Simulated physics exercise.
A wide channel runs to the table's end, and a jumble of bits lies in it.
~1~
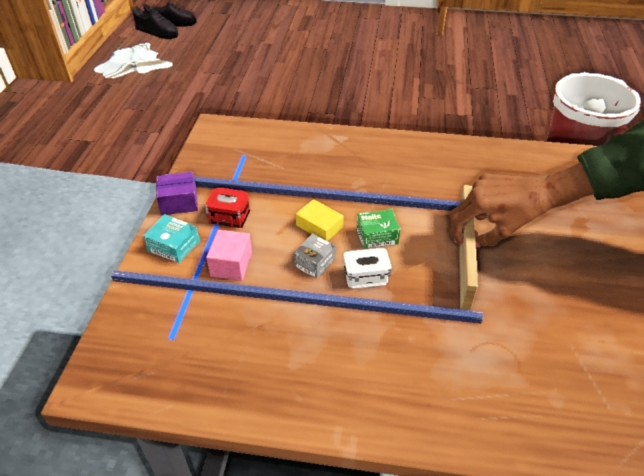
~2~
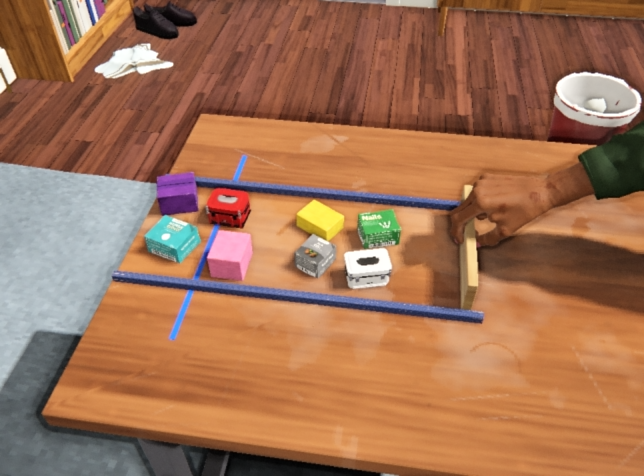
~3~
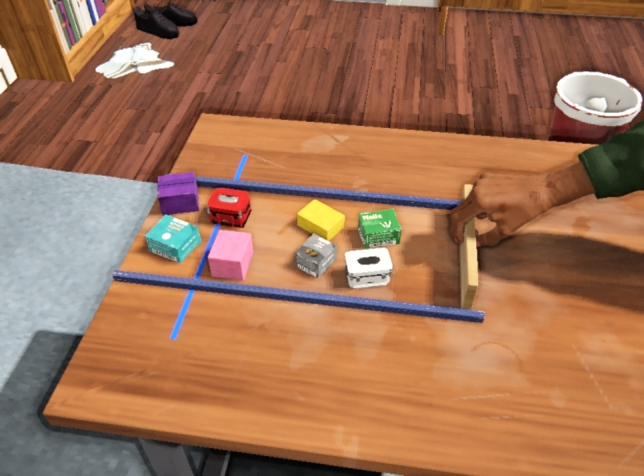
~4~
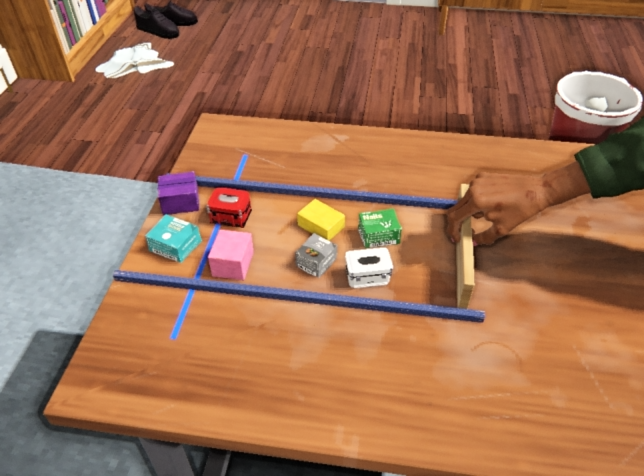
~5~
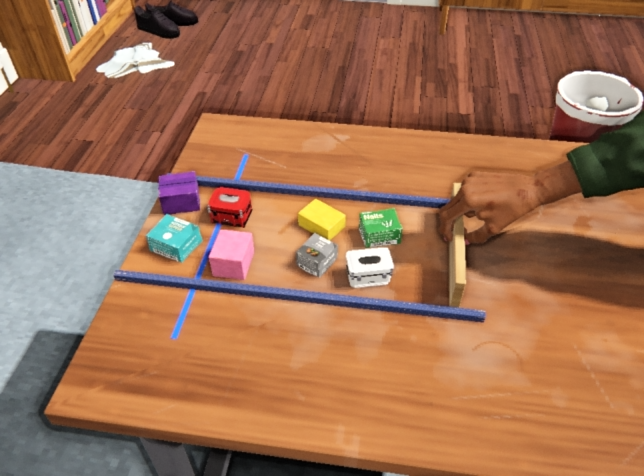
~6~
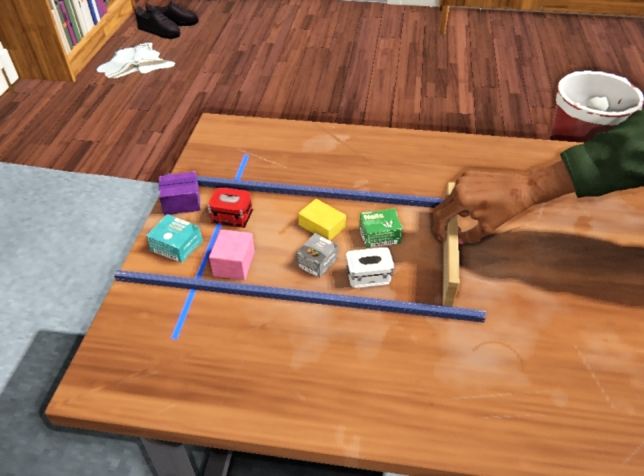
On a wooden table, a hand holds a small board upright at the right end of a channel containing scattered colourful boxes and blocks, then slides it slightly left while the objects stay still.
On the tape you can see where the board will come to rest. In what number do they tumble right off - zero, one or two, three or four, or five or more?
Most likely the drop count will come to three or four.
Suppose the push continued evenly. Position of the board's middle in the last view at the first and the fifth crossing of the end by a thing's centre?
I'd put the first at about (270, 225) and the next at about (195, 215).
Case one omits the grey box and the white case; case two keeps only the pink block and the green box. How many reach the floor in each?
You'd get 2 in the first case and 2 in the second one.
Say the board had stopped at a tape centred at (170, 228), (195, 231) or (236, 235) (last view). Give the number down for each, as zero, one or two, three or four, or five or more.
At least five; either three or four; 1 or 2.
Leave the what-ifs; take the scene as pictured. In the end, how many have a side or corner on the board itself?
My count gives 2.
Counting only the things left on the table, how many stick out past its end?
I make it 0.
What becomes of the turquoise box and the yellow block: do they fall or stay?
Result - turquoise box fallen, yellow block retained.
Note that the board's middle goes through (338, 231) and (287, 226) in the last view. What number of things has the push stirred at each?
Counts: 4, 8.
A little later, none off yet; purple box at rest near (180, 193); turquoise box at rest near (175, 238); red case at rest near (231, 207).
Next, none off yet; purple box at rest near (180, 193); turquoise box at rest near (175, 238); red case moving near (224, 207).
Later still, none off yet; purple box tilted well over near (145, 188); turquoise box shifted about its own width near (130, 233); red case shifted well along near (168, 205).
When it is over, the number that fall off is three or four; down, pink block, red case, turquoise box and purple box.
